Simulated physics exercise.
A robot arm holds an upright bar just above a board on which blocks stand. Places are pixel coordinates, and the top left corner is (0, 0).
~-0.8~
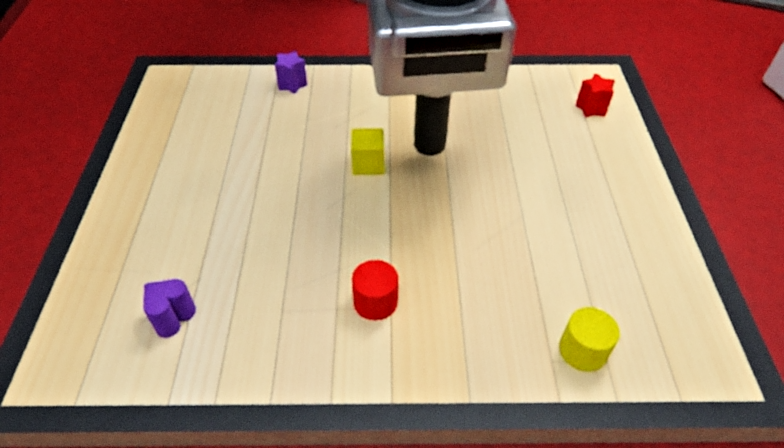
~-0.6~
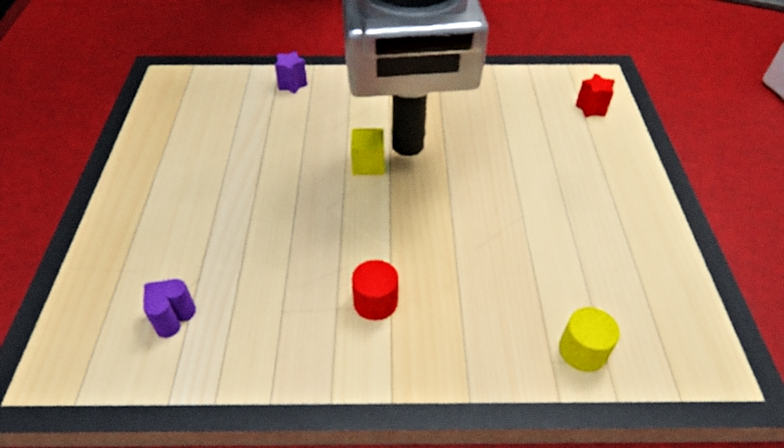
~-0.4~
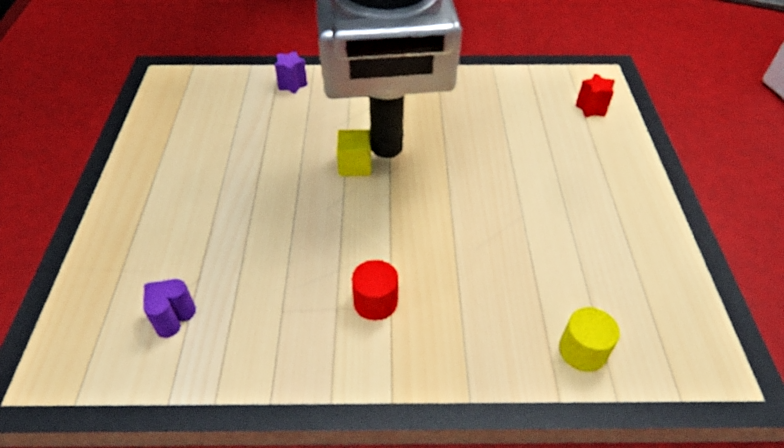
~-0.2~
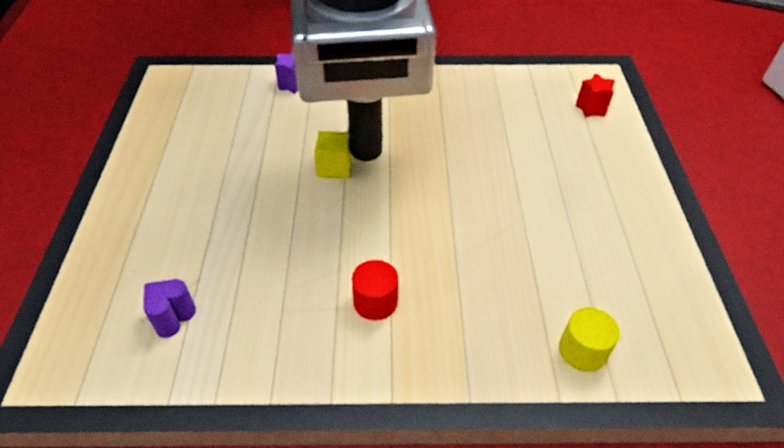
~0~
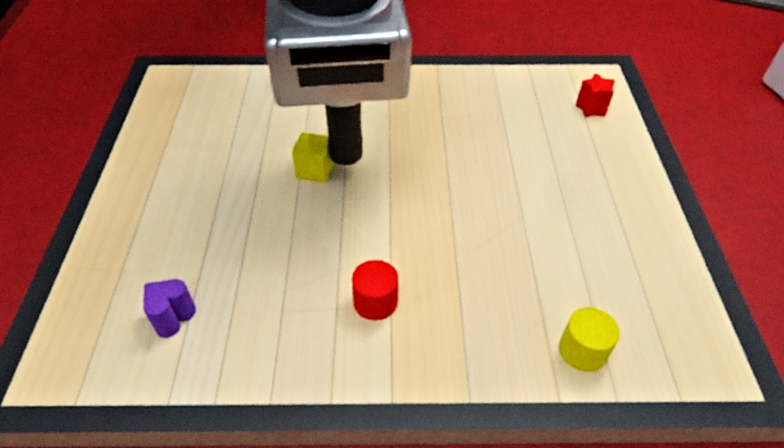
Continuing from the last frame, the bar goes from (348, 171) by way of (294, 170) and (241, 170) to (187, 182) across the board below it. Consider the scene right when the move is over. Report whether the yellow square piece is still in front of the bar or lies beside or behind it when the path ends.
In front, still.
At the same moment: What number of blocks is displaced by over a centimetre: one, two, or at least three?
It displaces one.
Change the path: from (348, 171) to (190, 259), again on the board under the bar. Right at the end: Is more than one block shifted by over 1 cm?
Going by the path, no.
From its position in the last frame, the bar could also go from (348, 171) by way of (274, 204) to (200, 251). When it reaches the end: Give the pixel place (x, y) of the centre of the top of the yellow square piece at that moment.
In the picture, that point is around (277, 147).
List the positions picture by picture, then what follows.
Lower end of the bar at (430, 146), tops of blocks, yellow square piece at (368, 138), in the first picture.
Bar at (408, 146), blocks as before, in the second picture.
Bar at (387, 148), yellow square piece at (354, 139), in the third picture.
Bar at (366, 151), yellow square piece at (332, 141), in the fourth picture.
Bar at (347, 155), yellow square piece at (312, 144), in the fifth picture.
On the path given first. One third of the way, bar at (290, 154); yellow square piece at (255, 145), turned 15° anticlockwise.
Two thirds of the way, bar at (235, 155); yellow square piece at (198, 147), turned 25° anticlockwise.
At the end, bar at (181, 166); yellow square piece at (143, 154).
